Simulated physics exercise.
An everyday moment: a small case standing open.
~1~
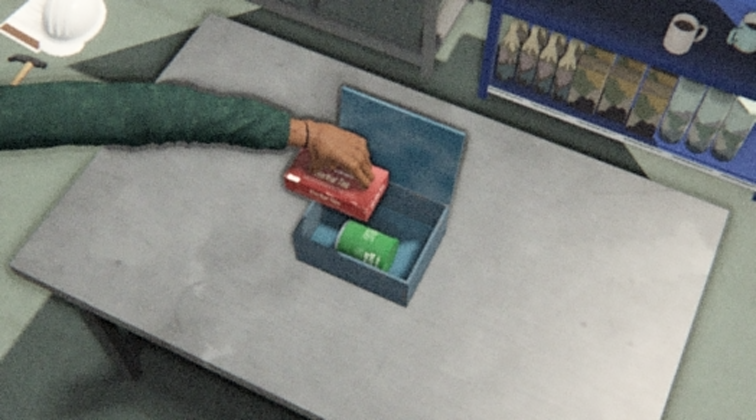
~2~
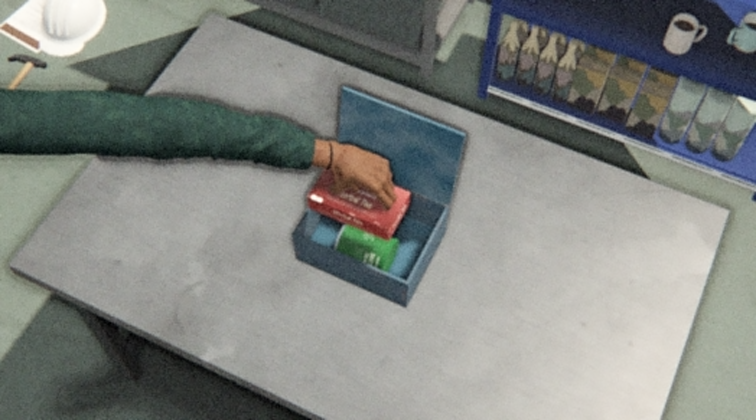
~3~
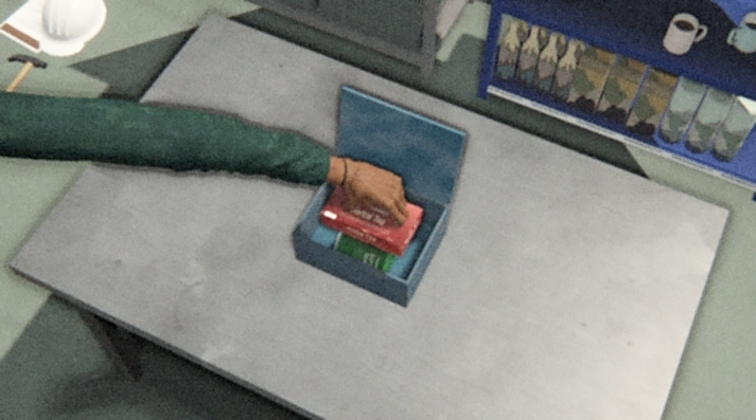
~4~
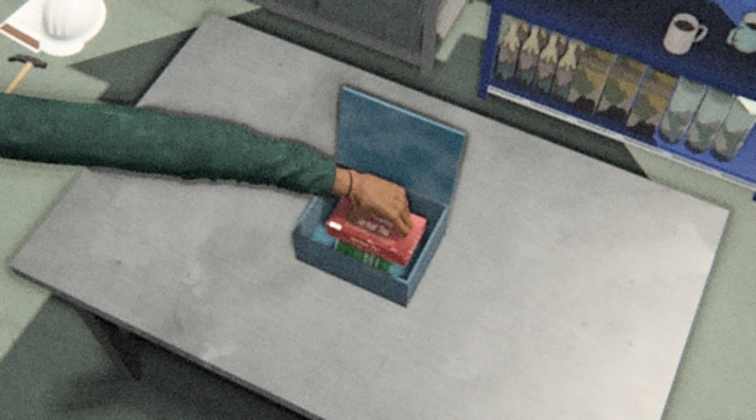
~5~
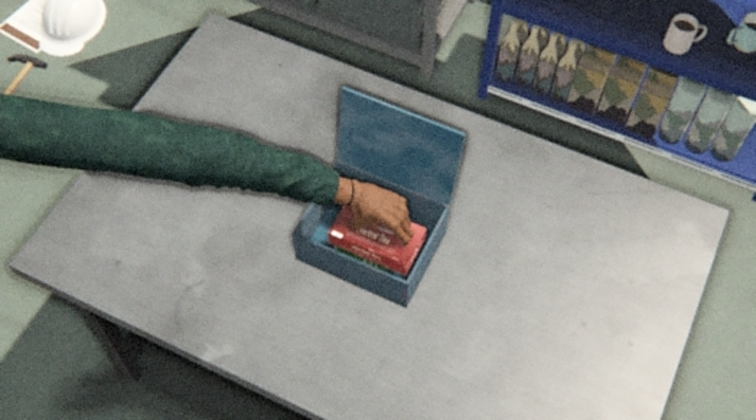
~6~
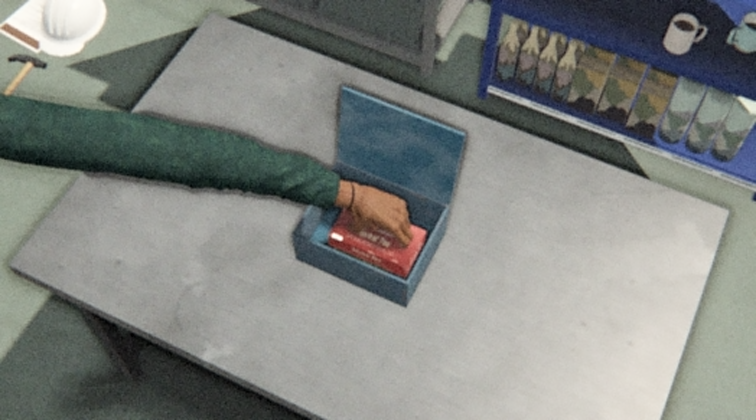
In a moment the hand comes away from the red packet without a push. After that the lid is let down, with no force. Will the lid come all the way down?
Here the lid stays ajar.
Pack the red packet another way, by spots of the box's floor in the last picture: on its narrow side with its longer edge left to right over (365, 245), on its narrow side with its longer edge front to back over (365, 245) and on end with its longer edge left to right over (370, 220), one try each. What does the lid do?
First, it closes; second, it stays ajar; third, it stays ajar.
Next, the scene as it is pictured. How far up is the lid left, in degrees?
About 16°.
Then, 1.30 s on from there, lid 75° above the rim; red packet turned 12° from how it was put near (375, 243).
Then, 1.80 s on from there, lid 43° above the rim; red packet turned 12° from how it was put near (375, 243).
In the end, lid 16° above the rim; left askew, red packet; green tin unmoved. At the end, from the last picture's camera, red packet near (374, 244).
